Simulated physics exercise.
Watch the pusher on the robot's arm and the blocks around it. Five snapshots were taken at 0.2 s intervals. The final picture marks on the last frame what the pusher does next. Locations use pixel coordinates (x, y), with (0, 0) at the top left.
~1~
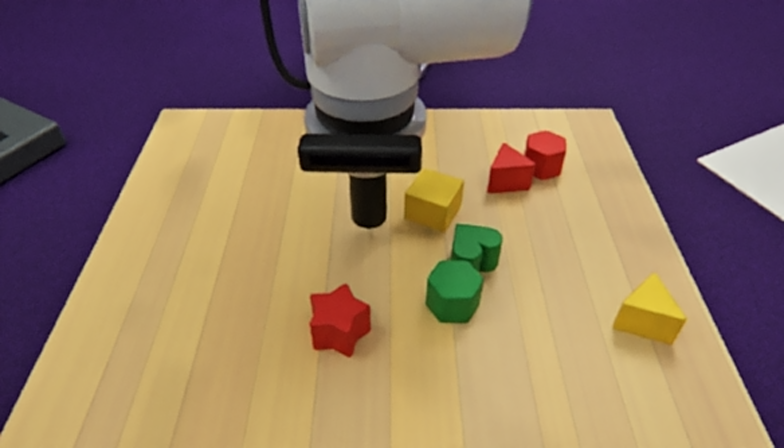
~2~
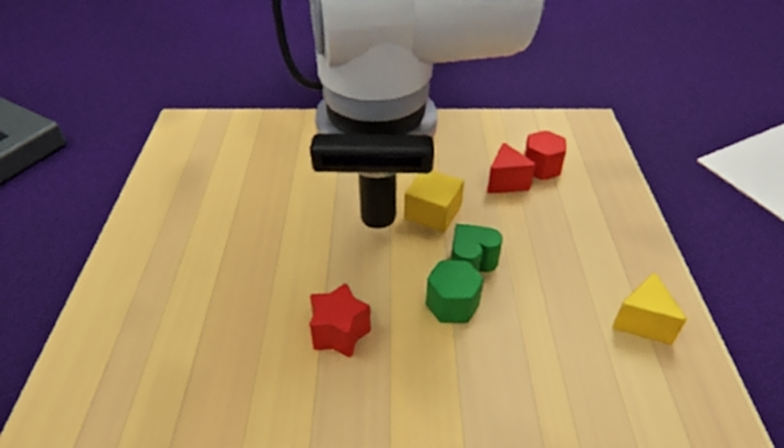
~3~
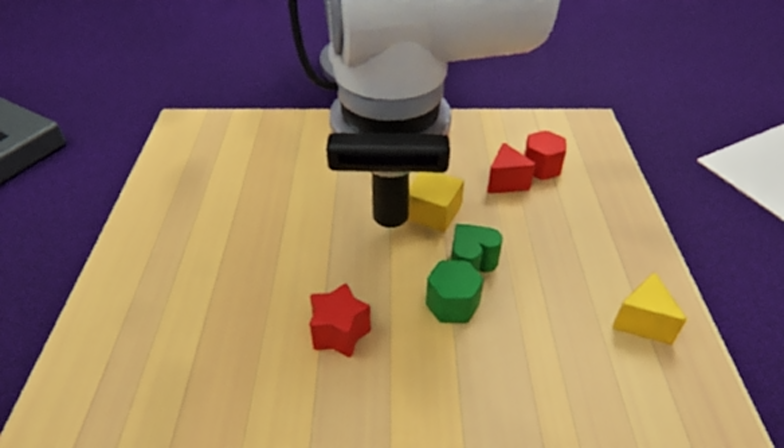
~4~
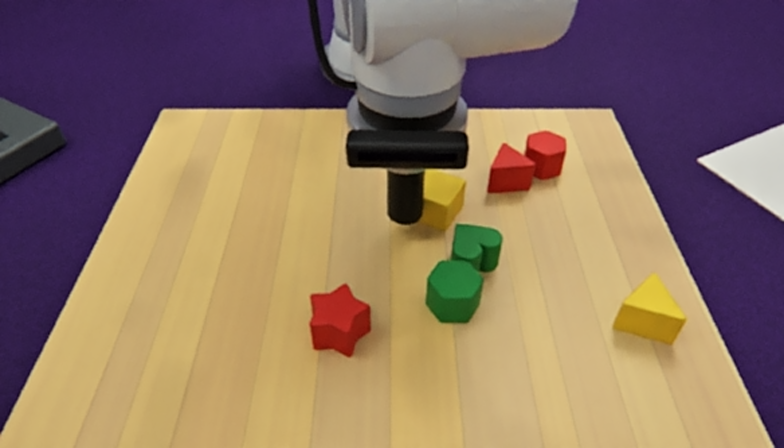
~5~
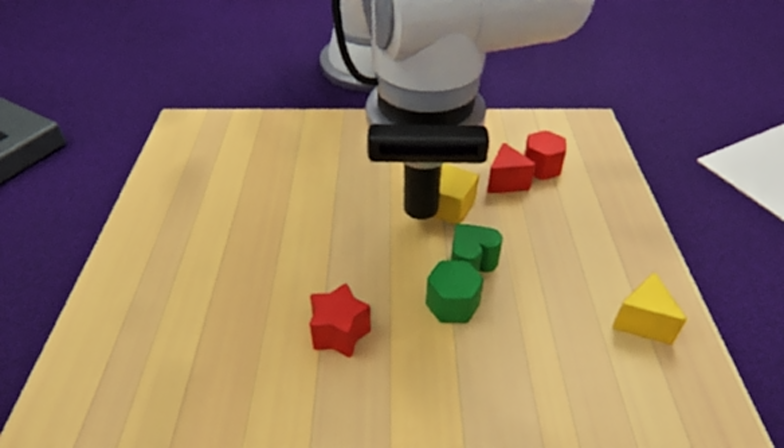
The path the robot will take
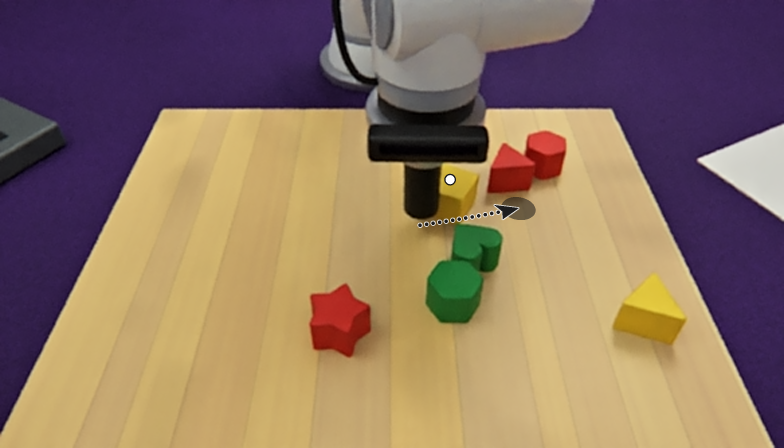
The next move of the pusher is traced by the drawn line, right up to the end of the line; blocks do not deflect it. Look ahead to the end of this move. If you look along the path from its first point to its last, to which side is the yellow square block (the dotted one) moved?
My prediction: Leftwards.
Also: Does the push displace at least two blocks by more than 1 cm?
I expect not.
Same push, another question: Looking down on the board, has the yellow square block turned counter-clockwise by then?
It seems so.
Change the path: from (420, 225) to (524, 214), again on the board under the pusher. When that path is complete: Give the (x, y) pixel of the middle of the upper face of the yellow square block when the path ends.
If I read the scene right, the answer is (472, 168).
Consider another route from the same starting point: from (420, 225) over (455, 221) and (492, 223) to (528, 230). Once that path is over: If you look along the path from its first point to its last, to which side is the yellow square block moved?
It shifts to the left.
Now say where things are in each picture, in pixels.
The first picture shows lower end of the pusher (369, 217), tops of blocks, yellow square block (435, 186), green heart-shaped block (475, 239), red three-sided block (510, 157).
The second picture shows pusher (378, 217), blocks as before.
The third picture shows pusher (391, 216), blocks as before.
The fourth picture shows pusher (405, 213), yellow square block (437, 185).
The fifth picture shows pusher (421, 208), yellow square block (450, 180), green heart-shaped block (475, 239), red three-sided block (510, 157).
The drawn path runs straight from (420, 225) to (518, 208); the dot is on the yellow square block.
The first path, step by step. One third of the way, pusher (457, 203); yellow square block (471, 169), turned 20° anticlockwise.
Two thirds of the way, pusher (490, 197); yellow square block (476, 164), turned 35° anticlockwise; red three-sided block (515, 157), turned 15° anticlockwise.
At the end, pusher (522, 191); yellow square block (477, 163), turned 40° anticlockwise; green heart-shaped block not moved; red three-sided block (516, 156), turned 15° anticlockwise.
